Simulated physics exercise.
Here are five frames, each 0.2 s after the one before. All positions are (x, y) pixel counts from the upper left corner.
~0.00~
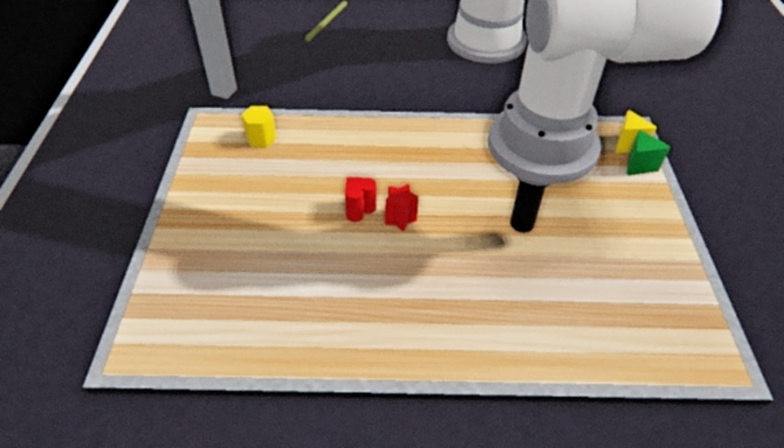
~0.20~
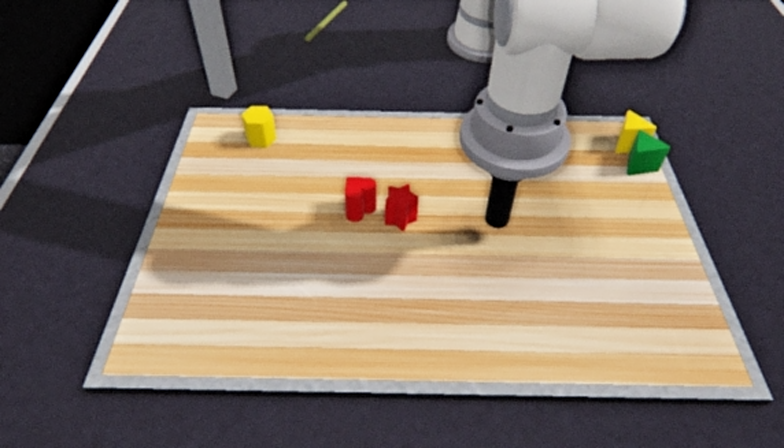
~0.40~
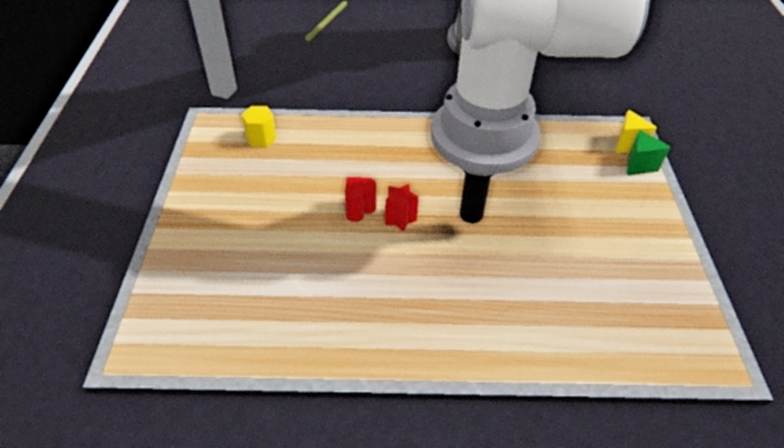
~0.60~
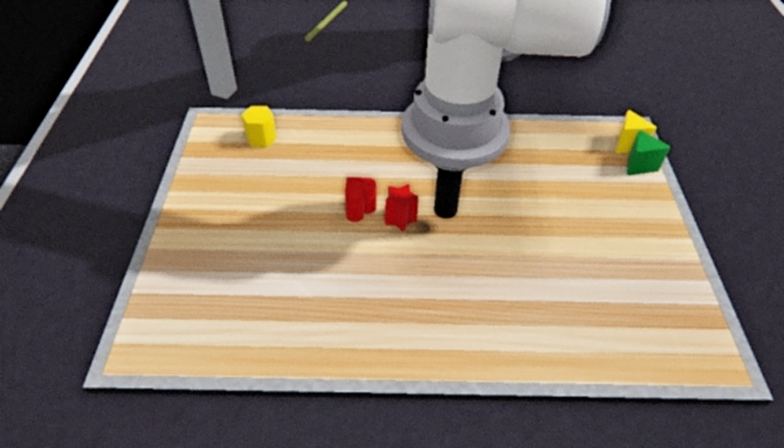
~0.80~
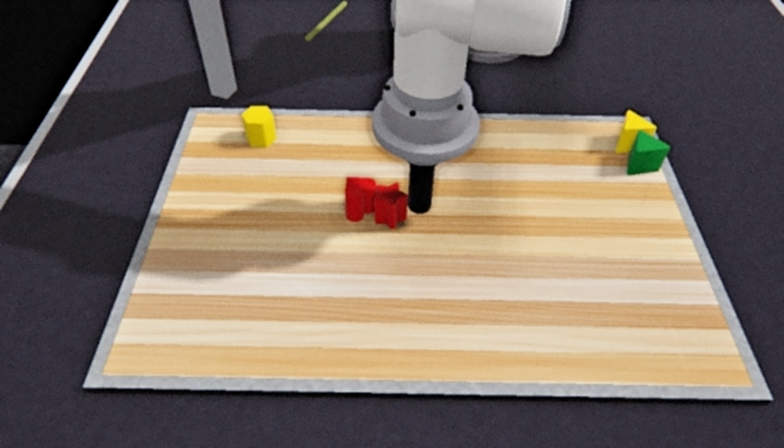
A robot arm with a black rod glides left across a striped wooden board toward two red blocks, then nudges the red star slightly left against the red heart-shaped block, while the yellow and green blocks stay still.
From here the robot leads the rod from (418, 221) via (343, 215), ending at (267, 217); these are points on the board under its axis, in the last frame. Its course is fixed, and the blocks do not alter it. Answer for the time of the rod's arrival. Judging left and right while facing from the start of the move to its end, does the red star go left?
No, that is not what happens.
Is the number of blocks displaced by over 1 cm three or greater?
Short answer: No.
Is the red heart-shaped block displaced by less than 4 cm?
It seems not.
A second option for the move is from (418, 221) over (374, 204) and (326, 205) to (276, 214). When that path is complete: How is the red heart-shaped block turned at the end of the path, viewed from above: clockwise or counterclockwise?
Viewed from overhead, the red heart-shaped block winds up turned anticlockwise.
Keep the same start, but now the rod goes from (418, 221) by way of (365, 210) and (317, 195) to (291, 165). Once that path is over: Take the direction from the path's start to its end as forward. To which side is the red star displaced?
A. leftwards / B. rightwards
(A)
On the path given first. One third of the way, rod (368, 201); red heart-shaped block (318, 175), turned 15° anticlockwise; red star (342, 181), turned 35° clockwise.
Two thirds of the way, rod (316, 202); red heart-shaped block (299, 161); red star (311, 175), turned 105° clockwise.
At the end, rod (264, 203); red heart-shaped block (296, 158); red star (297, 176), turned 140° clockwise.
